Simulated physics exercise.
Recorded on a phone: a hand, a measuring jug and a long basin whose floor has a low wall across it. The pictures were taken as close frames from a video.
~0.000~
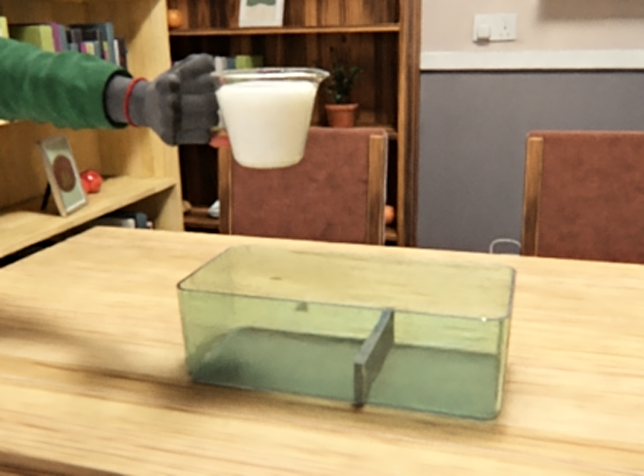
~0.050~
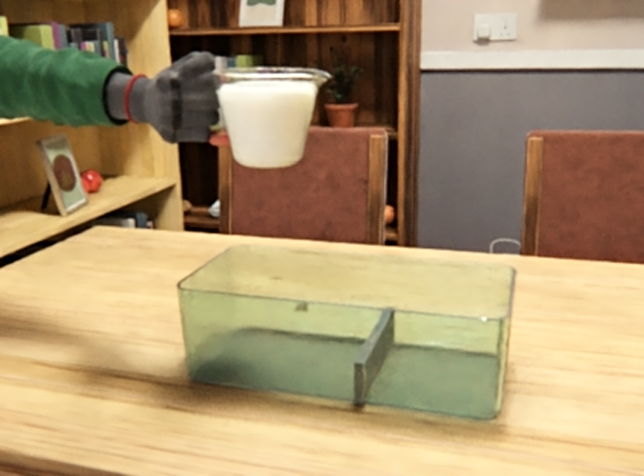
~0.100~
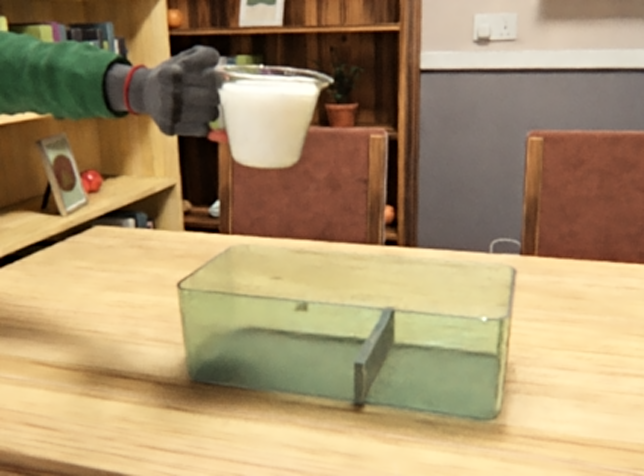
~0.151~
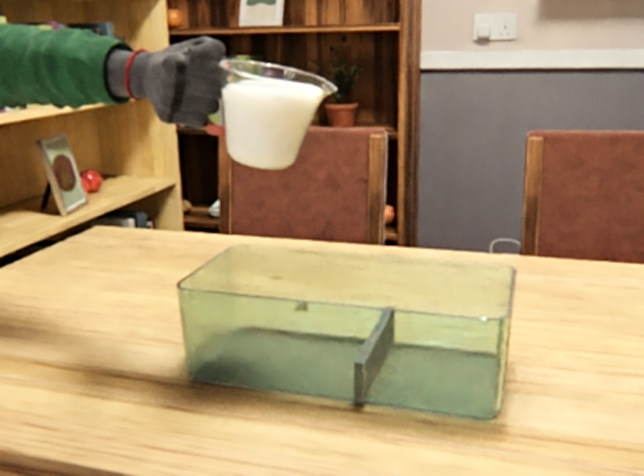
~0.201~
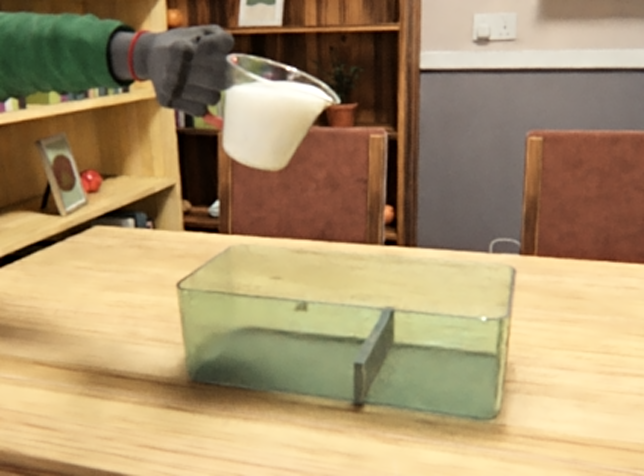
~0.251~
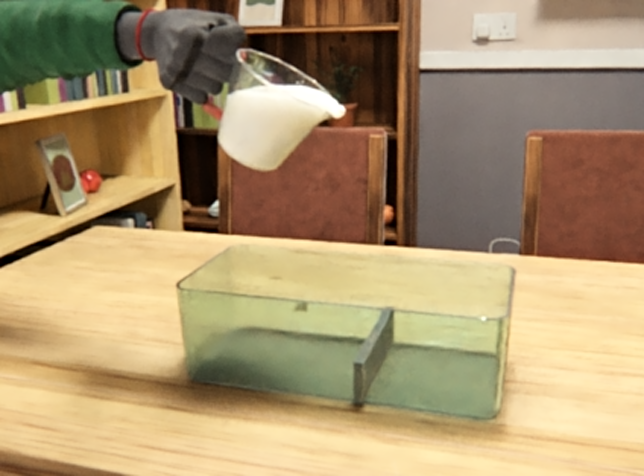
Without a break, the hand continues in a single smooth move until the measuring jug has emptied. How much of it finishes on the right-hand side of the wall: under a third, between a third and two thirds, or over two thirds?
The right side is left with enough for a third but not past two thirds.
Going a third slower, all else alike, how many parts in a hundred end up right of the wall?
I'd estimate about 70 percent ends up there.
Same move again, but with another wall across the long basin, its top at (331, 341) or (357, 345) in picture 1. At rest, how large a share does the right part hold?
In order, 90 and 85 in a hundred.
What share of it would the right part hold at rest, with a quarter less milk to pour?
It should come out close to 45 per cent.
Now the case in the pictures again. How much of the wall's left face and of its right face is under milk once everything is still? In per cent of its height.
Roughly 10 percent left, 30 percent right.
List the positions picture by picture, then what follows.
The first picture shows tilt 0°; pouring edge (329, 74); surface from (225, 86) to (314, 86); the long basin's rim runs from (206, 266) to (512, 293); the wall's top is at (376, 333).
The second picture shows tilt 1°; pouring edge (330, 75); surface from (226, 86) to (315, 87).
The third picture shows tilt 6°; pouring edge (333, 80); surface from (229, 84) to (317, 89).
The fourth picture shows tilt 12°; pouring edge (337, 89); surface from (231, 84) to (322, 91).
The fifth picture shows tilt 21°; pouring edge (340, 102); surface from (234, 87) to (331, 96).
The sixth picture shows tilt 32°; pouring edge (341, 116); surface from (234, 95) to (336, 106); 2 per cent is over the edge.
A moment on, the measuring jug is tipped on its side and 39 per cent is still to pour, 1 is left of the wall and 23 right of it.
Next, the measuring jug is tipped right over and 4 per cent is still to pour, 26 is left of the wall and 57 right of it.
Then the measuring jug is tipped right over and 0 per cent is still to pour, 39 is left of the wall and 59 right of it.
Later the measuring jug is tipped right over and 0 per cent is still to pour, 38 is left of the wall and 59 right of it.
Finally, 38 per cent lies left of the wall, 59 right of it and 2 outside.
